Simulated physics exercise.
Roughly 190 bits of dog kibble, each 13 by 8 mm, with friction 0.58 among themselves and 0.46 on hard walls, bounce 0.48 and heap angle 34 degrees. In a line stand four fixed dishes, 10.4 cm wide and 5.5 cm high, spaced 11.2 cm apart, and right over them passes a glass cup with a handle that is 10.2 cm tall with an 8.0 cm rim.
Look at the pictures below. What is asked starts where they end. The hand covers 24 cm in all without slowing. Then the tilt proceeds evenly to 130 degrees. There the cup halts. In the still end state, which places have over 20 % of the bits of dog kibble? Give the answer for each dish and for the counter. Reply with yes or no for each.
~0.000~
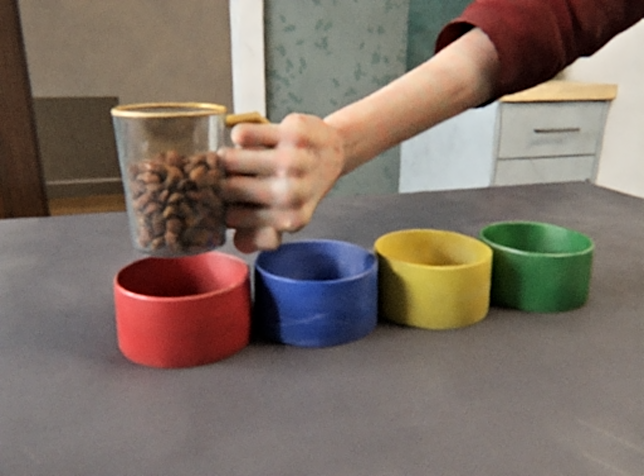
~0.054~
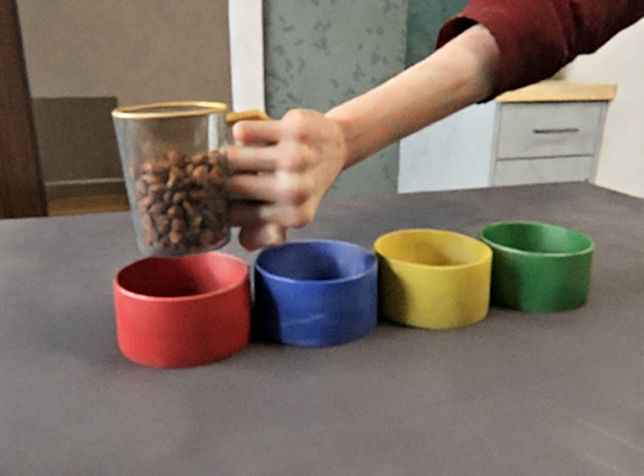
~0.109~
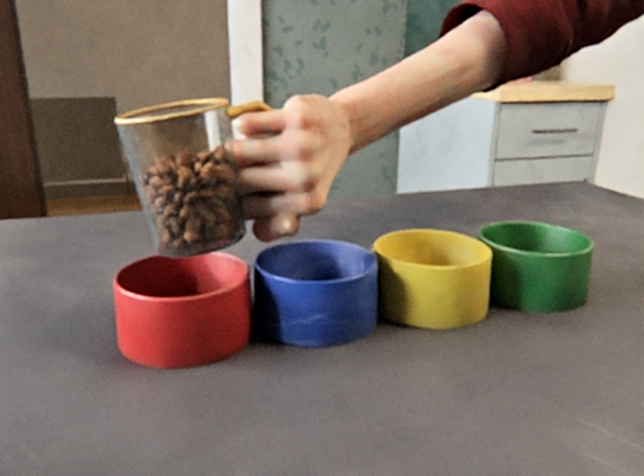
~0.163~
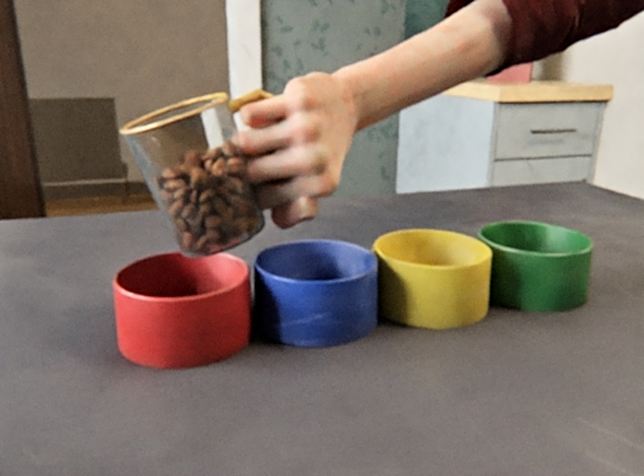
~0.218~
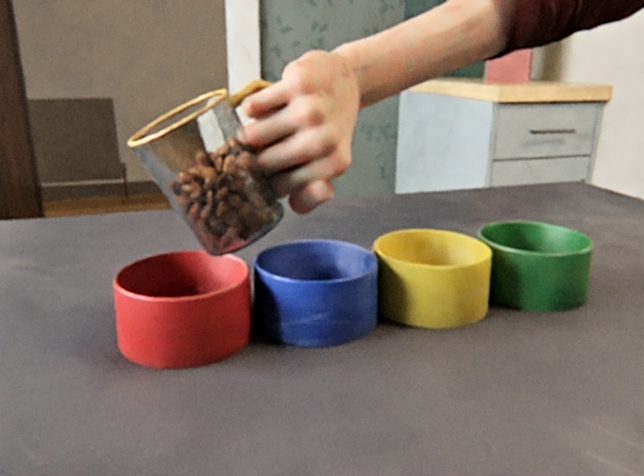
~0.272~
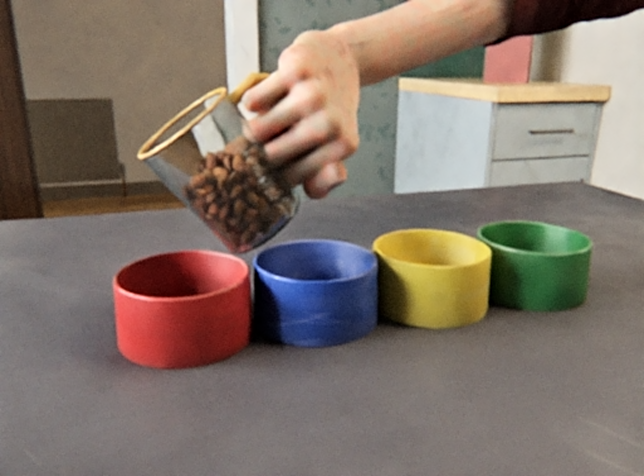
Red: No, blue: Yes, green: No, yellow: No, counter: No.
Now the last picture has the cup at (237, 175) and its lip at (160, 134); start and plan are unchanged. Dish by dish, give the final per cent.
In the end red holds 0, blue holds 0, green holds 0, yellow holds 100.
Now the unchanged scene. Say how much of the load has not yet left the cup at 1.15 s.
It works out to about 0 per cent of the load.
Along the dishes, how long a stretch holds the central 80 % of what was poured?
That stretch comes to around 6 cm.
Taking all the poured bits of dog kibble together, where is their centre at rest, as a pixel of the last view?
(318, 294).
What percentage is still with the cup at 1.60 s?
Roughly 0 in a hundred.
After 0.80 s, tilt 125 degrees; cup holds 85 %, blue 15 %.
After 1.15 s, tilt 130 degrees; cup holds 0 %, blue 100 %.
After 1.60 s, tilt 130 degrees; cup holds 0 %, blue 100 %.
At rest (1.9 s), red 0 %, blue 100 %, green 0 %, yellow 0 %, counter 0 %.
